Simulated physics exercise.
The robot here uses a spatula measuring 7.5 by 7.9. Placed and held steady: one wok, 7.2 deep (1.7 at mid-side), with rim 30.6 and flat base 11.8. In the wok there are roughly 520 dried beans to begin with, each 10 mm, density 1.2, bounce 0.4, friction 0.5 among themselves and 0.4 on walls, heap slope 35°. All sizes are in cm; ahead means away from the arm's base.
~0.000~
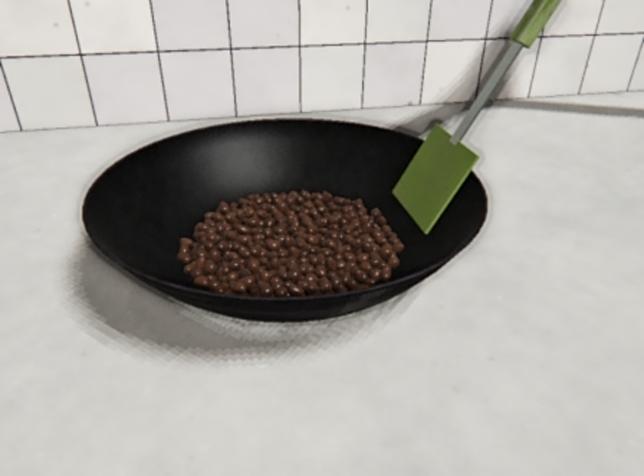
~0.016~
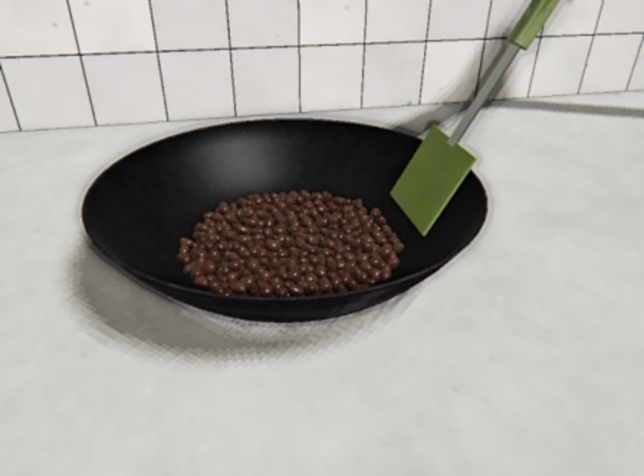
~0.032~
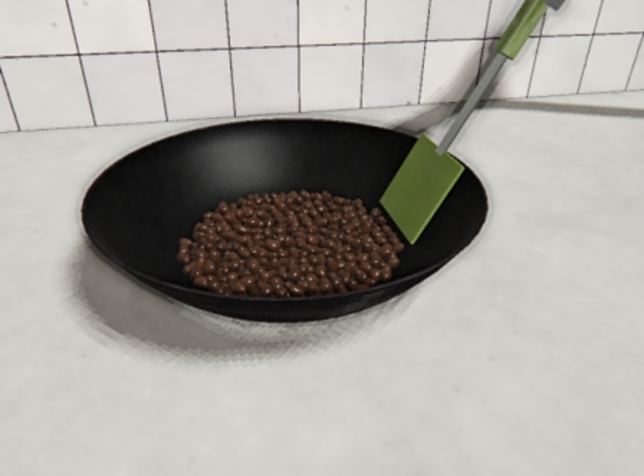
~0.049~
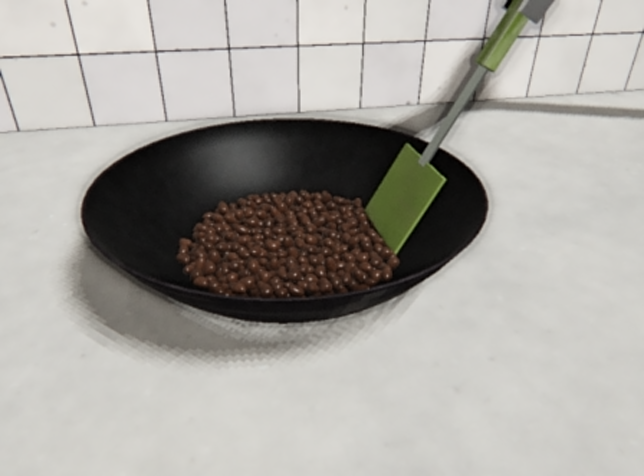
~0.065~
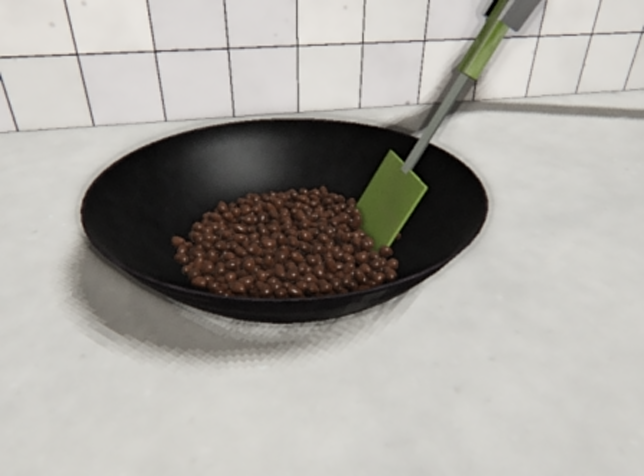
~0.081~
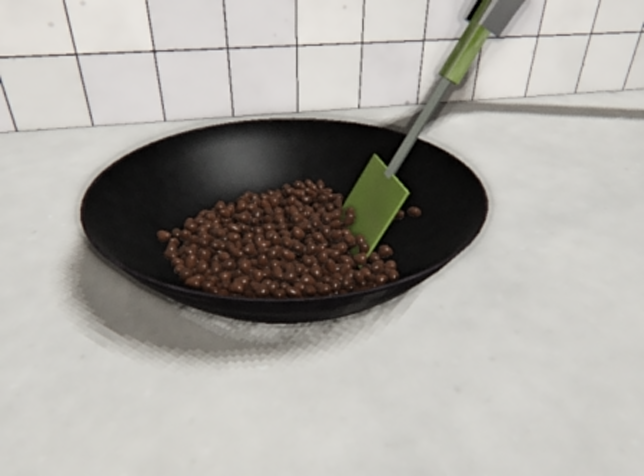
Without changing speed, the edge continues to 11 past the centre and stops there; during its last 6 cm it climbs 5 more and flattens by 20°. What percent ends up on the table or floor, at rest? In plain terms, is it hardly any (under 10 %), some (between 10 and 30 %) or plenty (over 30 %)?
Some - between 10 and 30 %.
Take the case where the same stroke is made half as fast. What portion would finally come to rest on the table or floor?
Roughly 5 in a hundred.
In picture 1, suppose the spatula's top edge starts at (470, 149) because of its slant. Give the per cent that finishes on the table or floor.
Roughly 15%.
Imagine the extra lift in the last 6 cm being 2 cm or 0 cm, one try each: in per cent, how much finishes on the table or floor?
It works out to some 25 per cent for the first setting and some 25 per cent for the second.
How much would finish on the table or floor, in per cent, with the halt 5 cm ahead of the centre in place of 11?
Then about 0 per cent.
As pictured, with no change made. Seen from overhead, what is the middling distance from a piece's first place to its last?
Some 5 cm.
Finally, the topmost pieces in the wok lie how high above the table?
Roughly 6.0 centimetres.
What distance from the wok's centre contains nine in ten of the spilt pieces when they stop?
Distance from centre: Approx. 50 cm.
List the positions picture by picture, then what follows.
In the first frame, spatula top edge at (456, 139), sloping 61°; upper third of the load around (294, 237), from x 185 to 395, top at y 195; 523 in the wok.
In the second frame, spatula top edge at (454, 140), sloping 61°; upper third of the load around (294, 237), from x 185 to 395, top at y 195.
In the third frame, spatula top edge at (442, 149), sloping 61°; upper third of the load around (294, 237), from x 185 to 395, top at y 195.
In the fourth frame, spatula top edge at (425, 160), sloping 61°; upper third of the load around (295, 237), from x 185 to 395, top at y 195.
In the fifth frame, spatula top edge at (407, 167), sloping 61°; upper third of the load around (295, 232), from x 175 to 395, top at y 195.
In the sixth frame, spatula top edge at (390, 172), sloping 61°; upper third of the load around (290, 229), from x 165 to 415, top at y 185; 523 in the wok.
By 0.14 s, sloping 61°, highest piece 10 above the table; 522 in the wok, 1 on the blade or in flight.
By 0.20 s, sloping 56°, highest piece 11 above the table; 522 in the wok, 1 on the blade or in flight.
By 0.44 s, sloping 41°, highest piece 20 above the table; 443 in the wok, 35 on the table or floor, 45 on the blade or in flight.
By 1.49 s, sloping 41°, highest piece 6 above the table; 443 in the wok, 80 on the table or floor.
Final count, 443 in the wok, 80 on the table or floor. That is 15 % on the table or floor.
